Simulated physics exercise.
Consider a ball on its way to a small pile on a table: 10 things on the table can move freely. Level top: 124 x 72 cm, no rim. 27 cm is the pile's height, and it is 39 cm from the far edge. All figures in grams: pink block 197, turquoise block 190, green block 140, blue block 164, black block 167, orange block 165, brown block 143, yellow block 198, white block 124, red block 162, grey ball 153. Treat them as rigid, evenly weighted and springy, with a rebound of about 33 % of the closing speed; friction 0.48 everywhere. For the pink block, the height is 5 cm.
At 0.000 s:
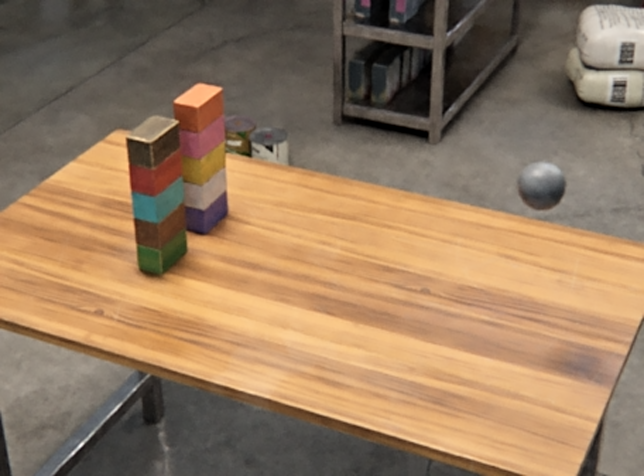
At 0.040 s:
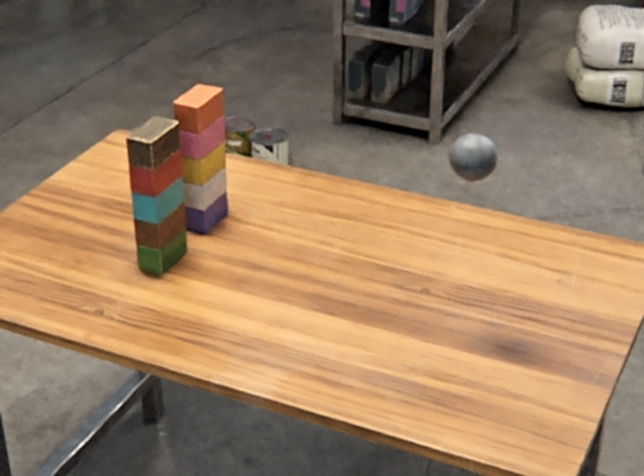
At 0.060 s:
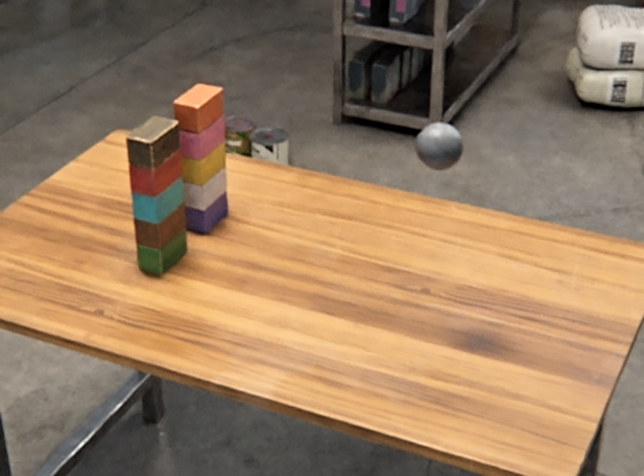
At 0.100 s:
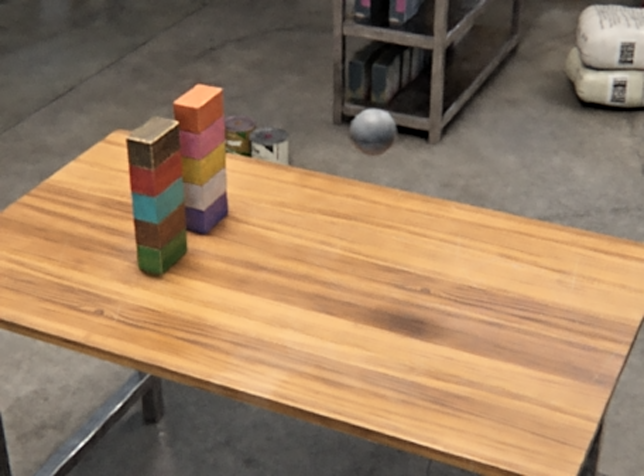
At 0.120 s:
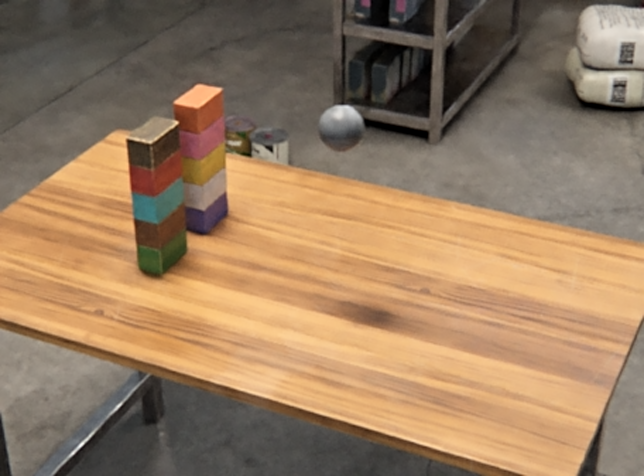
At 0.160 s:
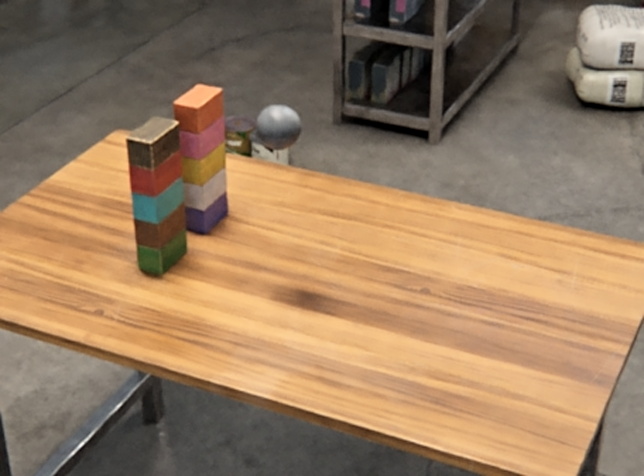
A grey ball moves left through the air above a wooden table toward two stacks of colourful blocks.
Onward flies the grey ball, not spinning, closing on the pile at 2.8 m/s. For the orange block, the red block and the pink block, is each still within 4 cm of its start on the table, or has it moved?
My prediction: The orange block does not pass the limit; the red block goes beyond the limit; the pink block does not pass the limit.
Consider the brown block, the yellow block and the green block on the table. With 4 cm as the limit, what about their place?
First, the brown block is moved away; second, the yellow block stays in its position; third, the green block stays in its position.
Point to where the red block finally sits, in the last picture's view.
Somewhere around (22, 219).
After 0.36 s, grey ball near (181, 202); red block 20° off upright near (127, 165); black block 37° off upright; turquoise block 20° off upright.
After 0.56 s, grey ball near (227, 264); black block now off the table; red block on its side near (79, 201); turquoise block 72° off upright.
After 0.76 s, grey ball near (241, 269); red block upside down near (38, 208); brown block on its side; turquoise block 40° off upright.
After 1.16 s, grey ball near (245, 269); red block upside down near (22, 219); turquoise block on its side; brown block on its side.
In the end (1.5 s), off the table, black block; toppled on the table, turquoise block, brown block and red block; the other 6 under 4 cm from the start. At the end, from the last picture's camera, orange block near (199, 109), red block near (22, 219).
